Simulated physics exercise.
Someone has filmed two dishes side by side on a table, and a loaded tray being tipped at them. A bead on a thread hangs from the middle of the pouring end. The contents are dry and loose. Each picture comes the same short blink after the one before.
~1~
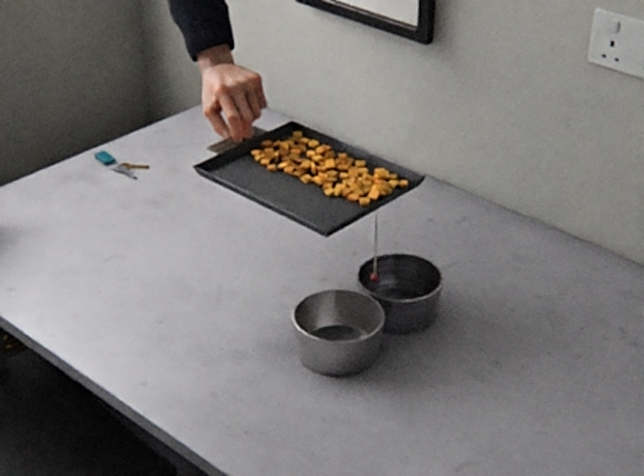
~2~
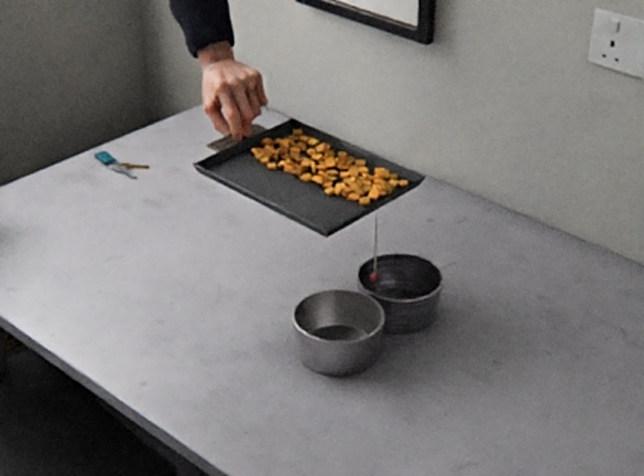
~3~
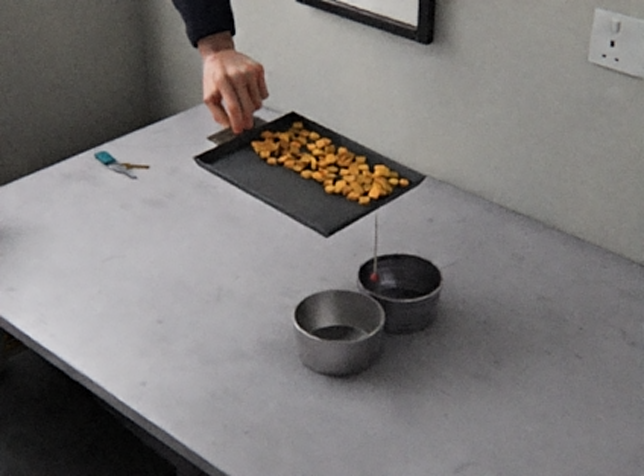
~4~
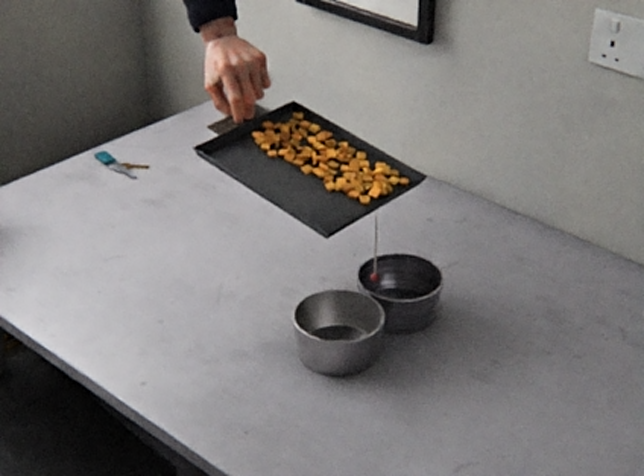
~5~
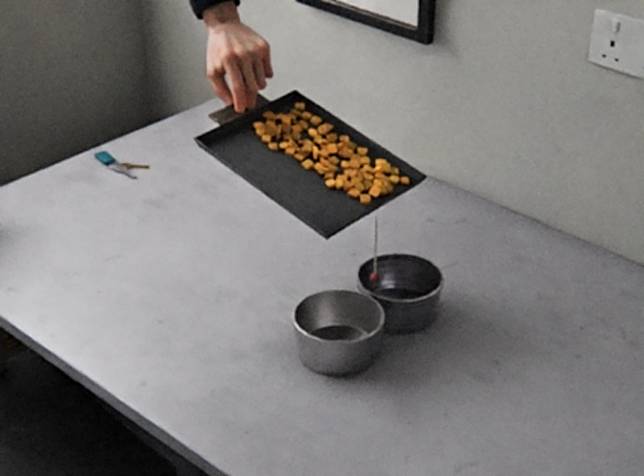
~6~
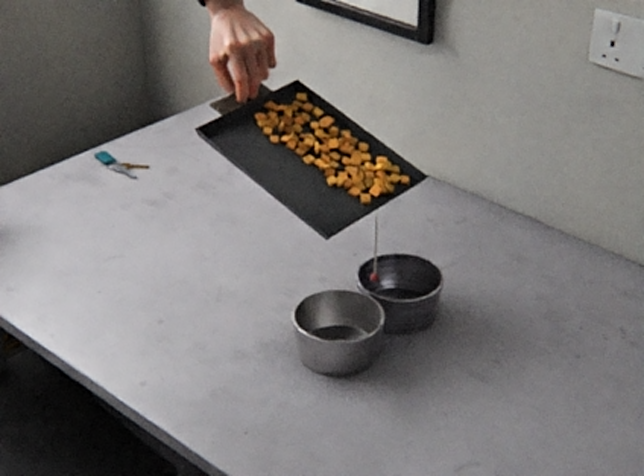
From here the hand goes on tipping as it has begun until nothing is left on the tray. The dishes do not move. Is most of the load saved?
In the dishes lies more than half of it.
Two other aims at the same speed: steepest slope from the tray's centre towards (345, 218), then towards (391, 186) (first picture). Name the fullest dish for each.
At the first place the left dish, at the second the right dish.
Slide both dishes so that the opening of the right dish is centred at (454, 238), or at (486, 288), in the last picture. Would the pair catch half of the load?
The first try: Not half. The second: Below a half.
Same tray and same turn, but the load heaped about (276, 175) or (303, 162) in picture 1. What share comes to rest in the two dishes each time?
About 70 and 80 per cent.
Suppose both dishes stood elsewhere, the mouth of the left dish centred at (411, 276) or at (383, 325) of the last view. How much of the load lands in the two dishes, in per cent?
First some 30, then 80 per cent.
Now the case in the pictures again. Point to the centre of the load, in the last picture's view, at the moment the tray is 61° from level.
Near (372, 208).
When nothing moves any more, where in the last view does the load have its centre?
Near (371, 342).
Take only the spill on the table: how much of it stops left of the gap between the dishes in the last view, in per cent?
Some 0 per cent.
Soon after the last picture, tray tipped steeply; most on the tray; a stray few in the left dish; a stray few in the right dish; about a quarter in the air.
A little later, tray tipped right over; about a third in the left dish; about a quarter in the right dish; about a quarter outside both; a small part in the air.
Later still, tray tipped past a quarter turn; about half in the left dish; about a third in the right dish; about a quarter outside both.
At rest, tray tipped past a quarter turn; about half in the left dish; about a third in the right dish; about a quarter outside both.
